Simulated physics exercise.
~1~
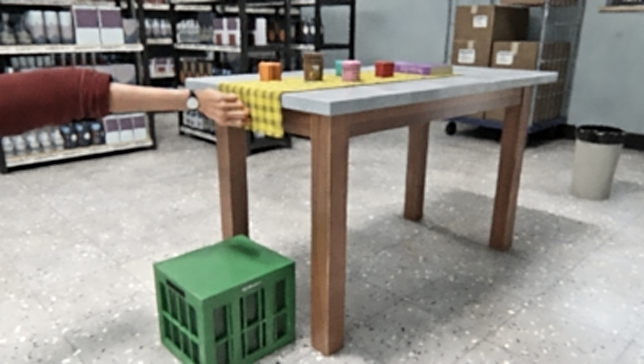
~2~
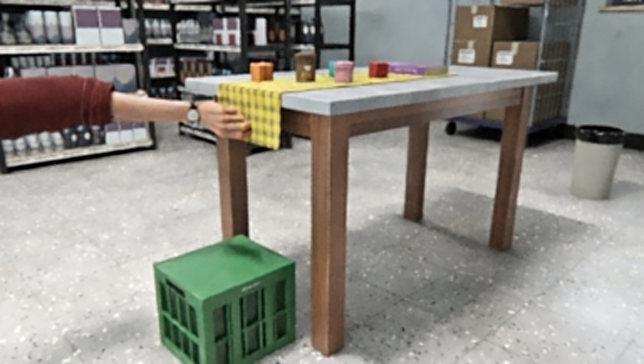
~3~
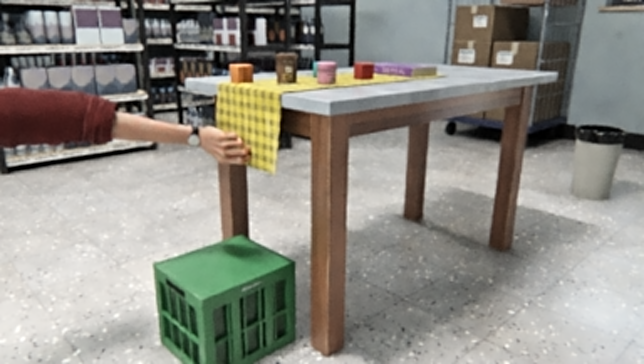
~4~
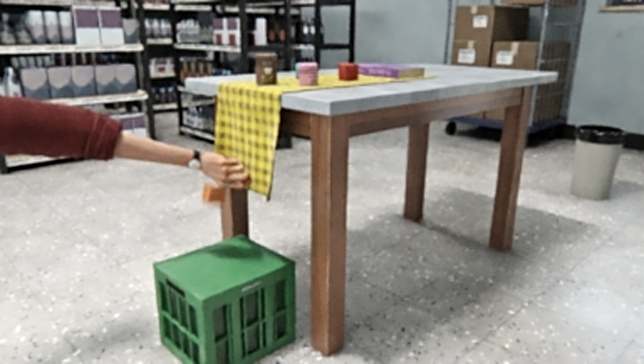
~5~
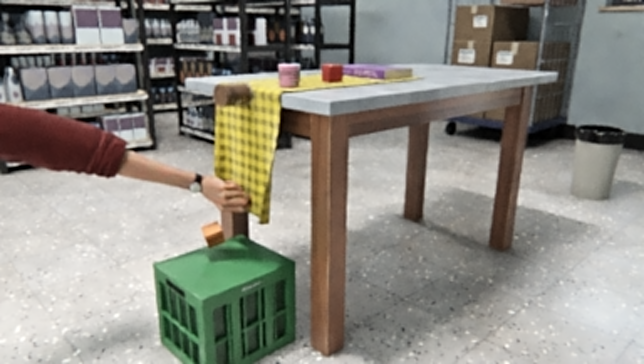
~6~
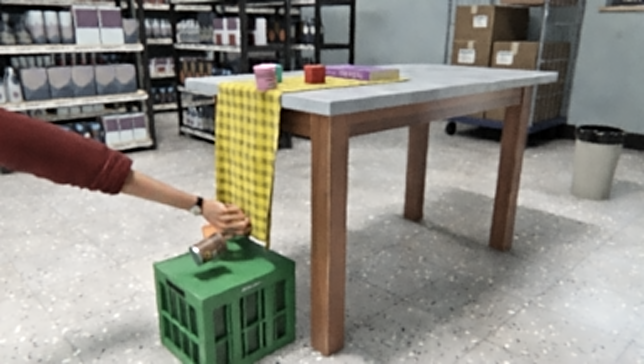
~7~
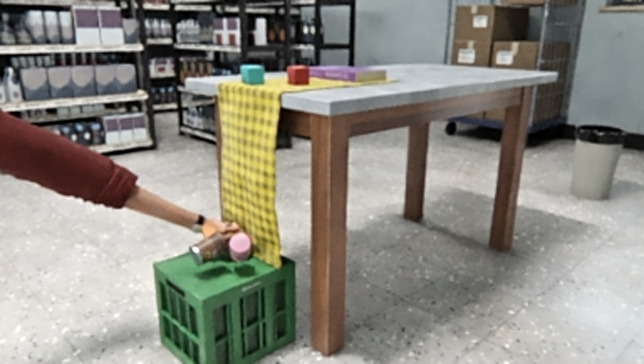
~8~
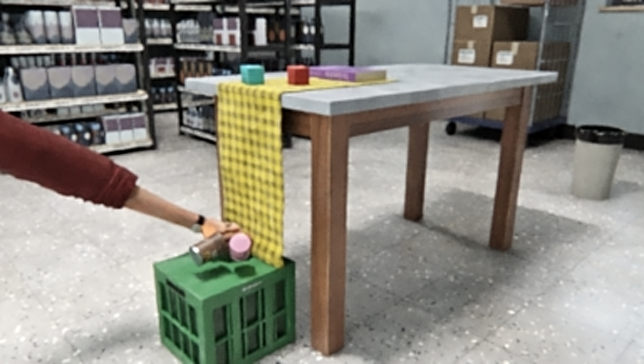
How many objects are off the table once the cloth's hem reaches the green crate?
Three objects are off the table, namely the orange cube, the brown can and the pink pot.
